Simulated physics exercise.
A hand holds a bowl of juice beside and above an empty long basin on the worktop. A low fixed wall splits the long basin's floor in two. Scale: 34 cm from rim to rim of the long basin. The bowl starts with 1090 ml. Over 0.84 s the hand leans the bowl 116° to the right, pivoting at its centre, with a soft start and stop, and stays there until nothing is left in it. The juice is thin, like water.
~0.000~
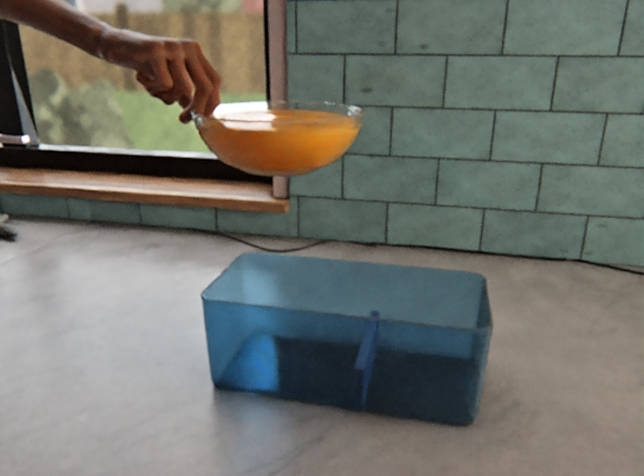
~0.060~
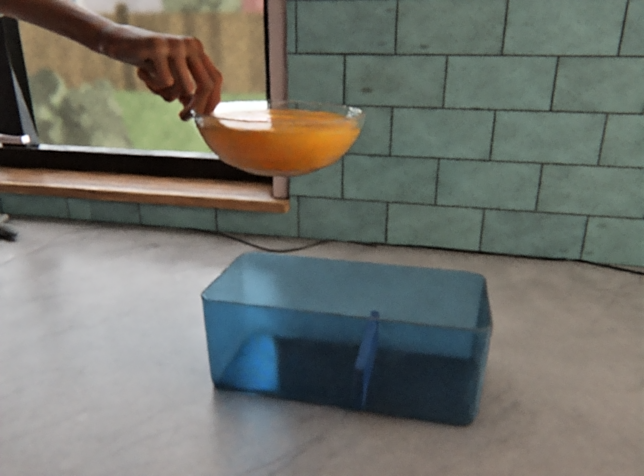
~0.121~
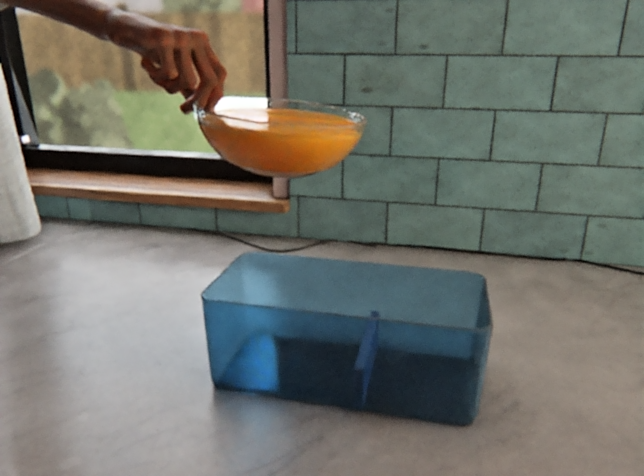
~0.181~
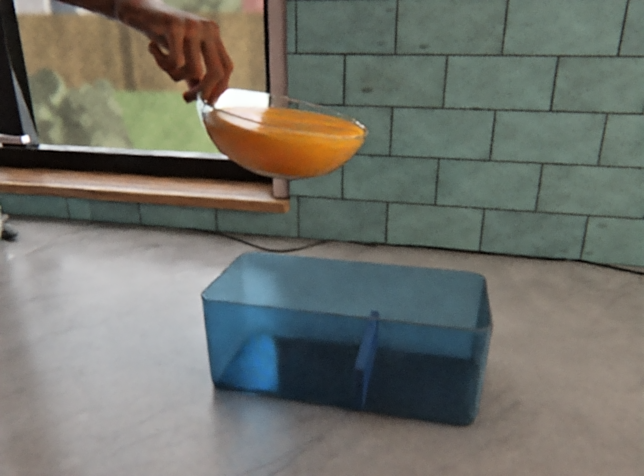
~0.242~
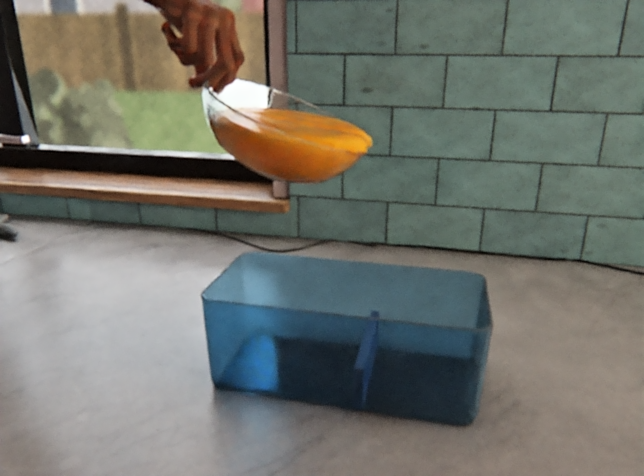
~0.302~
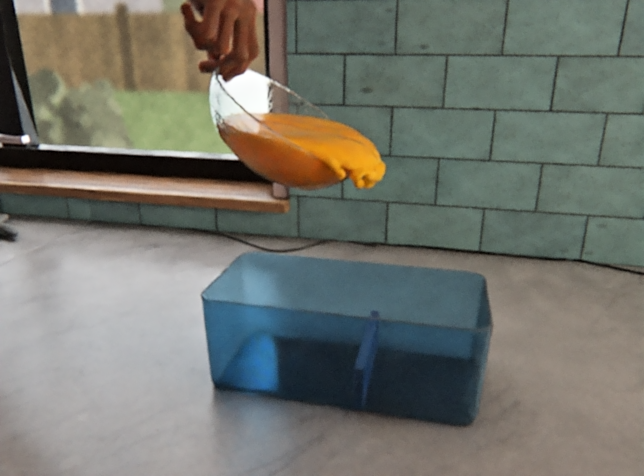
On a kitchen worktop, a hand tilting a glass bowl of orange liquid rightward above a blue basin, liquid starting over its rim.
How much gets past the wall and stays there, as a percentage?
Roughly 59 per cent is past the wall.
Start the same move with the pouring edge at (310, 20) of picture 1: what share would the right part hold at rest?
In that case some 50 per cent.
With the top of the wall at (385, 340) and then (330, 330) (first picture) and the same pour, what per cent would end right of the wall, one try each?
First 50, then 80 per cent.
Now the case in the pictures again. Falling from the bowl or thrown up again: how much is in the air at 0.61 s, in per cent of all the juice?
Some 28 per cent.
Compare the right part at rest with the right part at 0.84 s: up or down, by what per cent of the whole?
It goes up by about 10.
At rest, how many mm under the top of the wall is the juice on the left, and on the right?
Some 44 mm on the left and 22 mm on the right.
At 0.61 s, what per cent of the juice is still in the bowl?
Some 2 per cent.
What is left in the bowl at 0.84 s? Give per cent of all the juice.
Some 0 per cent.
By 0.61 s the tilt is 96° and 2 per cent is still to pour, 1 is left of the wall and 66 right of it.
By 0.84 s the tilt is 116° and 0 per cent is still to pour, 17 is left of the wall and 50 right of it.
By 1.08 s the tilt is 116° and 0 per cent is still to pour, 21 is left of the wall and 67 right of it.
By 1.34 s the tilt is 116° and 0 per cent is still to pour, 28 is left of the wall and 60 right of it.
At rest 29 per cent lies left of the wall, 59 right of it and 12 outside.
